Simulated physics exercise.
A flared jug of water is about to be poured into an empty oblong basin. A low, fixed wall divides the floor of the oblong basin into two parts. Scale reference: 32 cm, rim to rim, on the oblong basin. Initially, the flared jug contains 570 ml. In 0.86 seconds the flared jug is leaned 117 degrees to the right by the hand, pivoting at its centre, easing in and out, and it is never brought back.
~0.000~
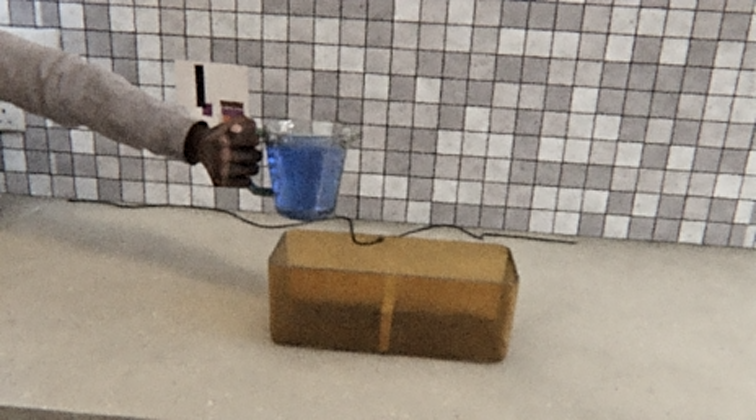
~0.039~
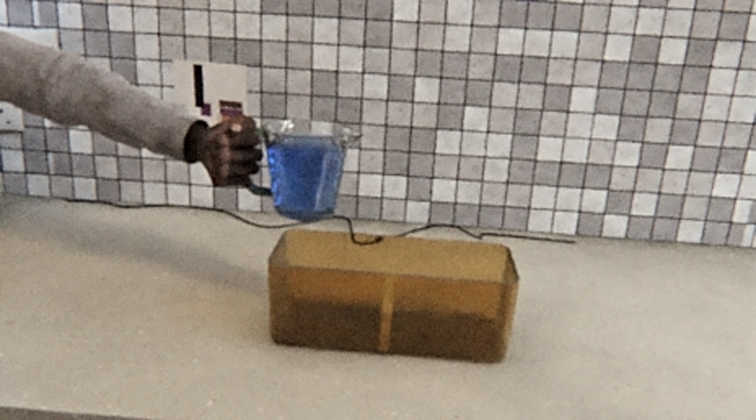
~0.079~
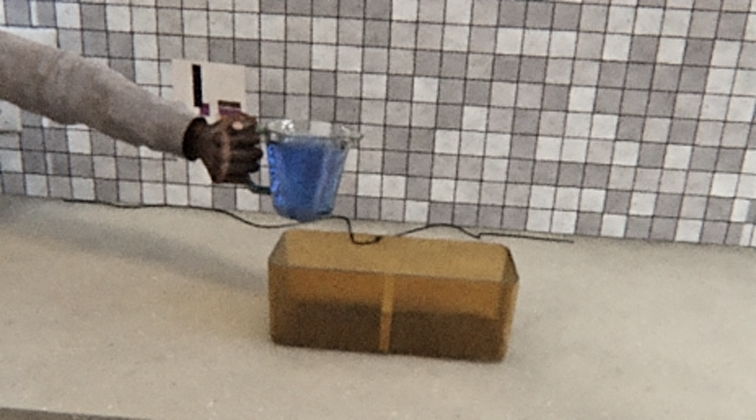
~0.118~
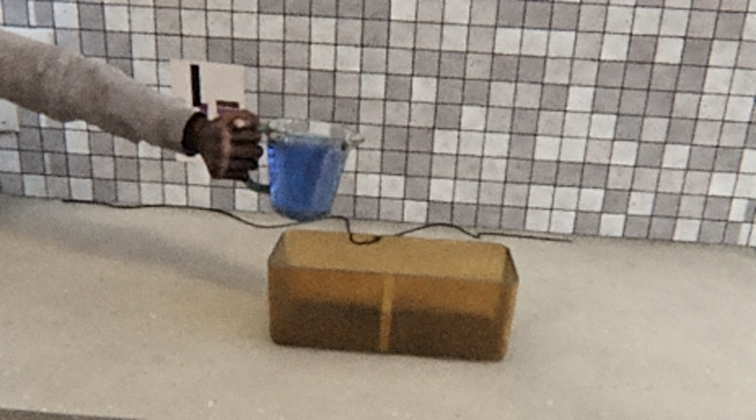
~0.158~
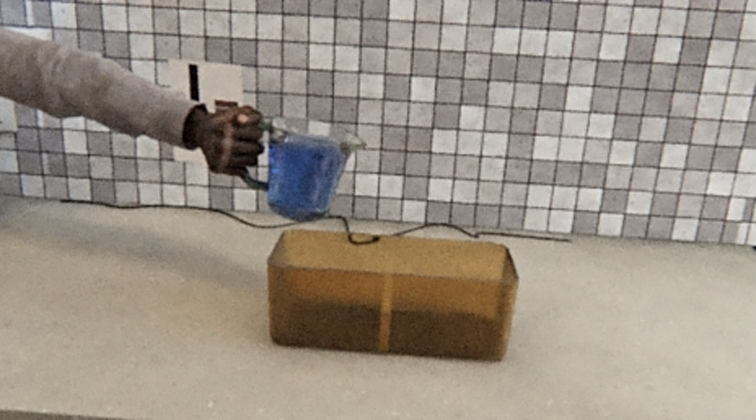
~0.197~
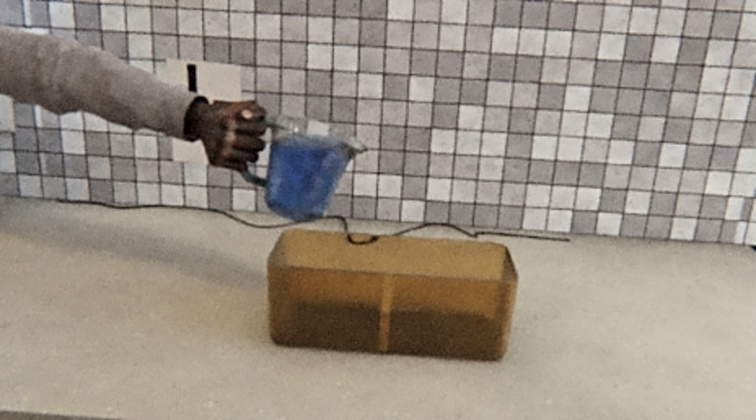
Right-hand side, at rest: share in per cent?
42 per cent.
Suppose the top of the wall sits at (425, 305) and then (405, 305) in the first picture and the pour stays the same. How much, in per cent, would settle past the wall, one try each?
I'd put it at about 10 per cent for the first and about 25 per cent for the second.
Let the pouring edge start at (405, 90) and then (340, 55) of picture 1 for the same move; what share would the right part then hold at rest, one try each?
90 then 30 %.
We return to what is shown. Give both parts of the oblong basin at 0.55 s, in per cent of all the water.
Roughly 1 sits left and 16 sits right.
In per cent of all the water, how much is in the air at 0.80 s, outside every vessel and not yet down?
Estimate: About 6 in a hundred.
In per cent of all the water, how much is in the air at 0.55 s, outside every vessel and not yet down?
Share: Roughly 22 per cent.
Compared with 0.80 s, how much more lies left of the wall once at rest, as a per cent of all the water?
It comes to near 10 per cent.
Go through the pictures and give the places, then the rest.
In the first frame, it leans 0°; its right rim is at (363, 134); the water meets the walls at (269, 138) and (347, 143); the oblong basin's rim runs from (277, 247) to (514, 265); the wall's top is at (388, 293).
In the second frame, it leans 1°; its right rim is at (363, 134); the water meets the walls at (269, 138) and (348, 144).
In the third frame, it leans 2°; its right rim is at (364, 136); the water meets the walls at (270, 137) and (348, 144).
In the fourth frame, it leans 5°; its right rim is at (365, 139); the water meets the walls at (271, 137) and (349, 145).
In the fifth frame, it leans 10°; its right rim is at (367, 143); the water meets the walls at (273, 138) and (351, 146).
In the sixth frame, it leans 15°; its right rim is at (369, 149); the water meets the walls at (274, 139) and (355, 149).
Then, 0.55 s in, the tilt is 83° and 61 per cent is still to pour, 1 is left of the wall and 17 right of it.
Then, 0.80 s in, the tilt is 116° and 6 per cent is still to pour, 47 is left of the wall and 41 right of it.
Then, 1.07 s in, the tilt is 117° and 0 per cent is still to pour, 57 is left of the wall and 42 right of it.
Then, 1.36 s in, the tilt is 117° and 0 per cent is still to pour, 57 is left of the wall and 42 right of it.
Finally, 57 per cent lies left of the wall, 42 right of it and 1 outside.
